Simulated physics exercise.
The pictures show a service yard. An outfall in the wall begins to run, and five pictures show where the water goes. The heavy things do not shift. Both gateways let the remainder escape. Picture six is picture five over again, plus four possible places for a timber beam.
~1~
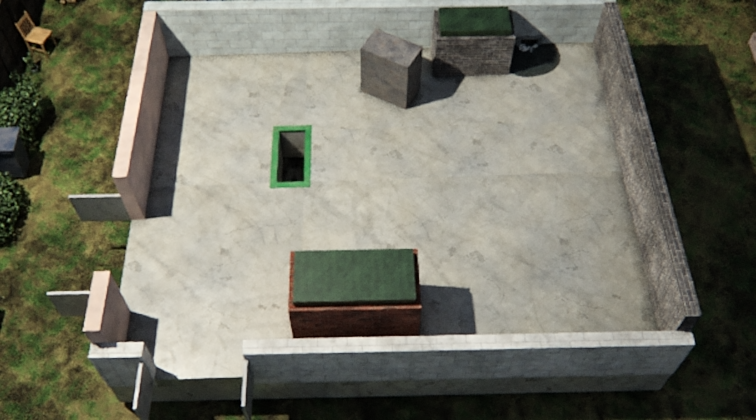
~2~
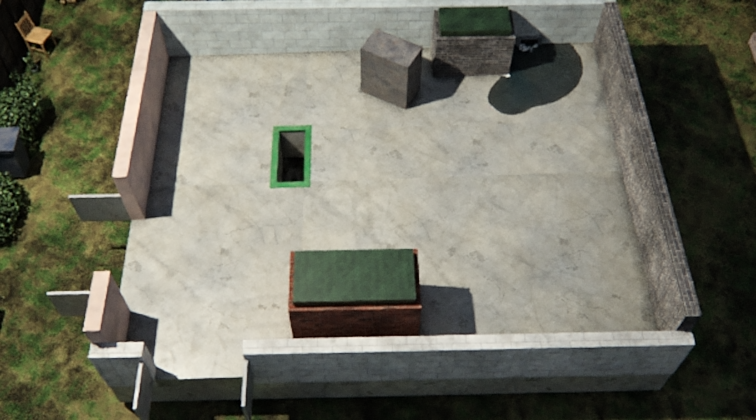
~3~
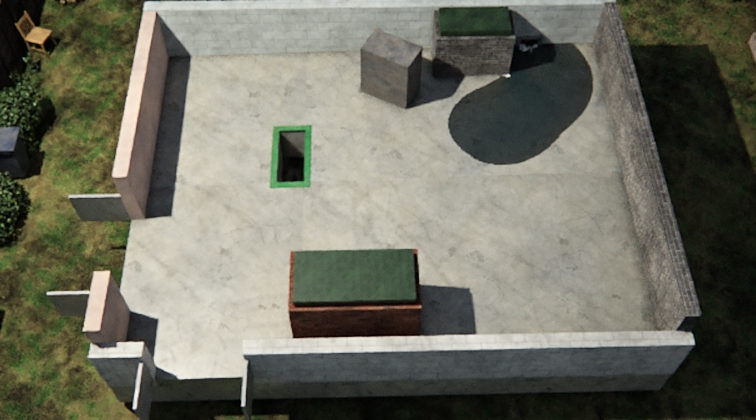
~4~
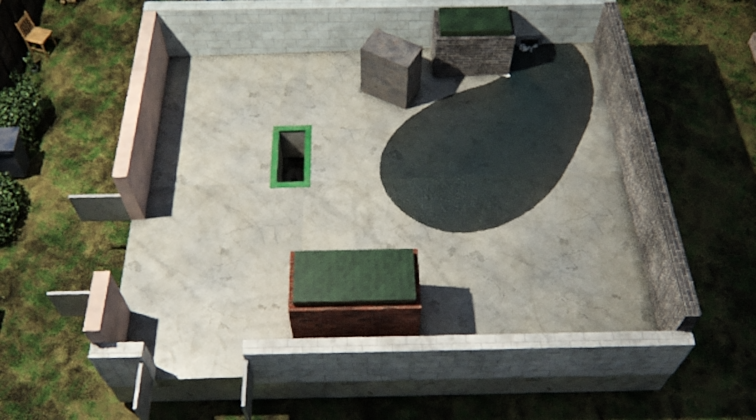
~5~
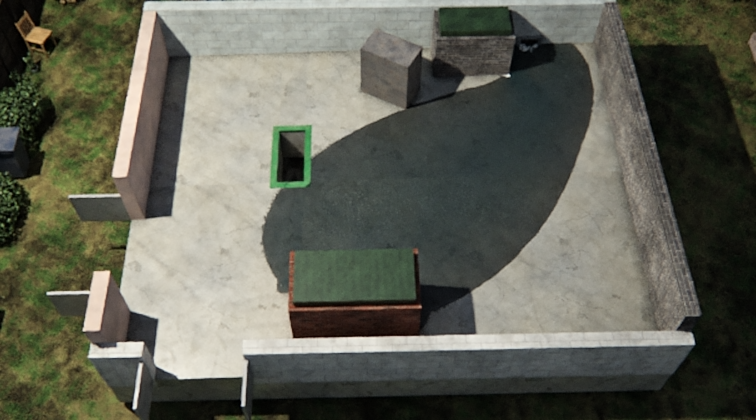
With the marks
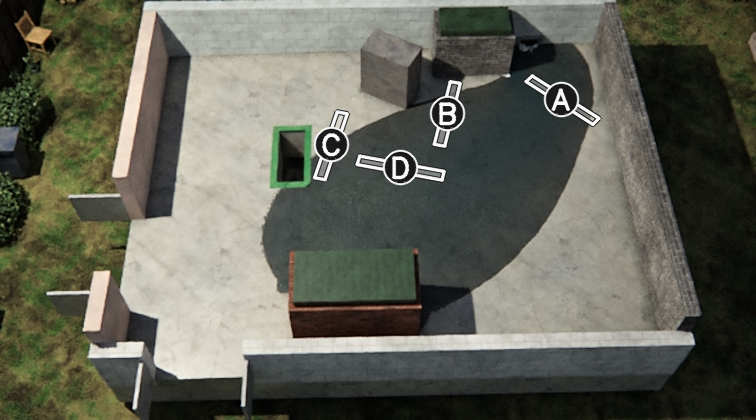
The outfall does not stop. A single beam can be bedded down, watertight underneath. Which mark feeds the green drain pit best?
The answer is place D.
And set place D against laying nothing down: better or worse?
Better.
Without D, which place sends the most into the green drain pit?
A it is.
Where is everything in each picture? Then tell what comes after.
Outfall at (529, 41); green drain pit at (291, 156); open gate at (138, 264); open gate at (203, 364); front seen at (524, 71), 2 % of the ground wet; green drain pit still dry, in the first picture.
Front seen at (508, 107), 4 % of the ground wet; green drain pit still dry, in the second picture.
Front seen at (489, 157), 10 % of the ground wet; green drain pit still dry, in the third picture.
Front seen at (421, 217), 20 % of the ground wet; green drain pit still dry, in the fourth picture.
Front seen at (274, 269), 35 % of the ground wet; green drain pit still dry, in the fifth picture.
On the marked copy, A from (529, 78) to (595, 121); B from (439, 145) to (455, 82); C from (319, 178) to (342, 112); D from (358, 160) to (443, 175).
With A, about 15 % of the stream goes into the green drain pit, about 83 % out by the gates.
With B, next to none of the stream goes into the green drain pit, about 98 % out by the gates.
With C, next to none of the stream goes into the green drain pit, about 99 % out by the gates.
With D, about 30 % of the stream goes into the green drain pit, about 70 % out by the gates.
